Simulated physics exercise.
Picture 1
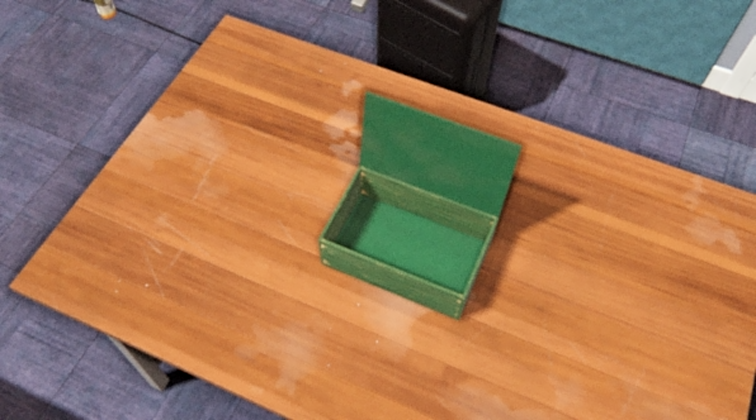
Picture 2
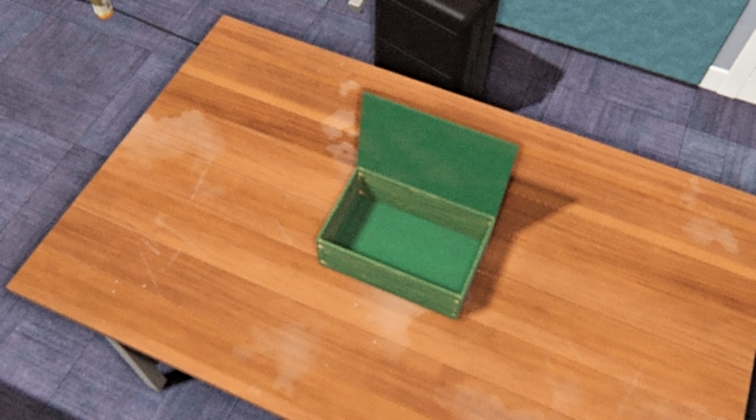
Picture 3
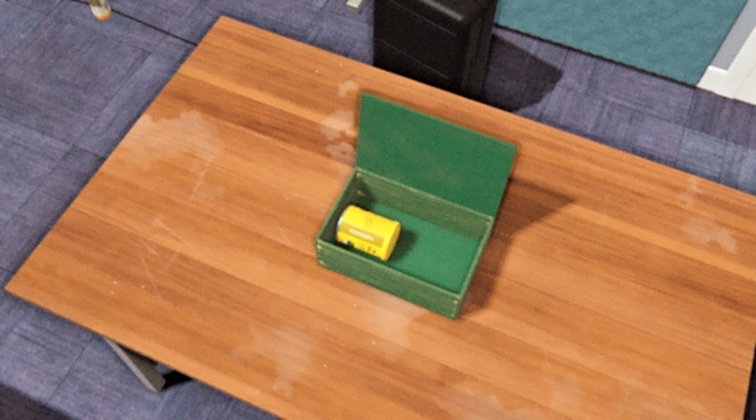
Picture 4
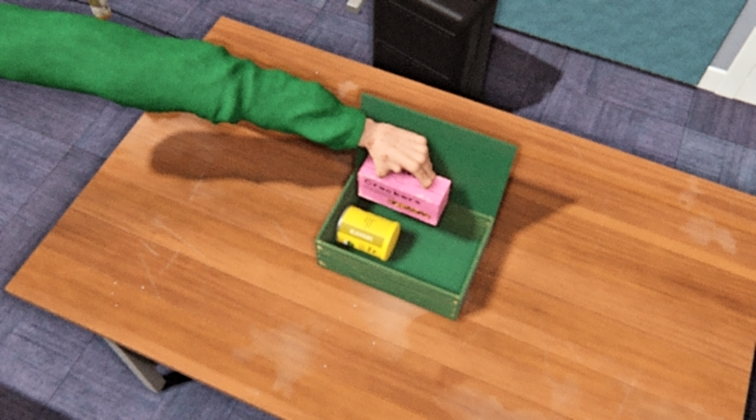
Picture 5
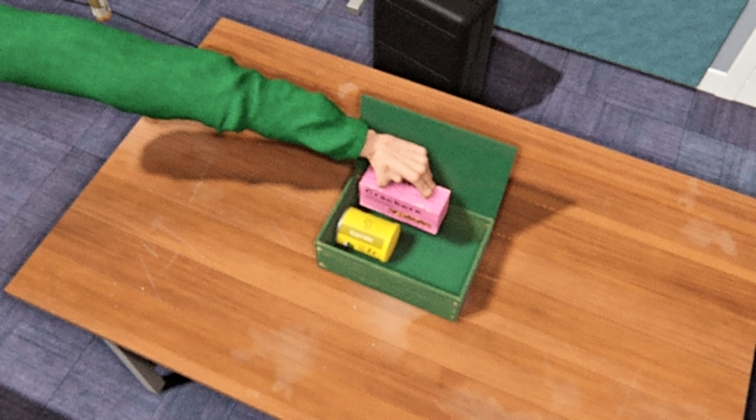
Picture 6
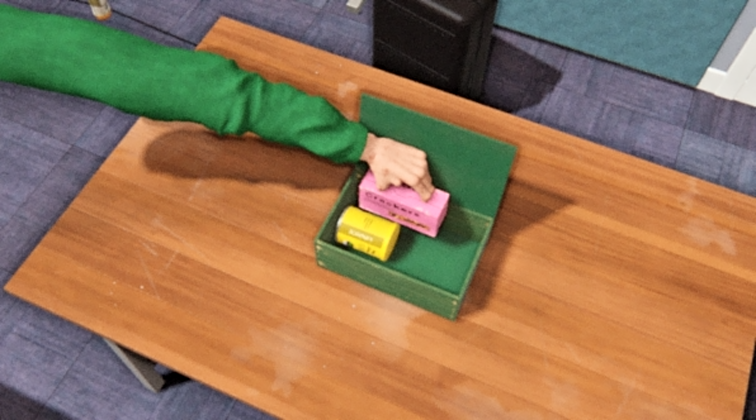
A yellow tin appears in the open green box, then a hand lowers a pink carton in behind it.
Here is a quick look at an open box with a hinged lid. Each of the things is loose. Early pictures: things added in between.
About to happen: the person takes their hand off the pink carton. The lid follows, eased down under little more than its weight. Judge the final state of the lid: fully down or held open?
In the end it is fully down.
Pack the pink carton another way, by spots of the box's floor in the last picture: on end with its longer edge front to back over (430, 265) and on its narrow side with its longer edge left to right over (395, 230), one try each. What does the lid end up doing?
The lid stays partly open the first time and goes all the way down the second time.
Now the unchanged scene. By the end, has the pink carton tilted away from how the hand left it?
Result: It leans over.
Then, 0.40 s past the last view, pink carton on its side near (402, 221); yellow tin displaced a little.
Then, 1.40 s past the last view, lid 73° above the rim; pink carton on its side near (399, 227); yellow tin displaced a little.
Then, 1.70 s past the last view, lid 46° above the rim; pink carton on its side near (399, 227); yellow tin displaced a little.
Then, 2.00 s past the last view, lid 7° above the rim; pink carton on its side near (399, 227); yellow tin displaced a little.
Finally, lid shut; down or leaning hard in the box, pink carton; moved from the start, yellow tin. Final places as the last picture's camera would see them, pink carton near (399, 227).
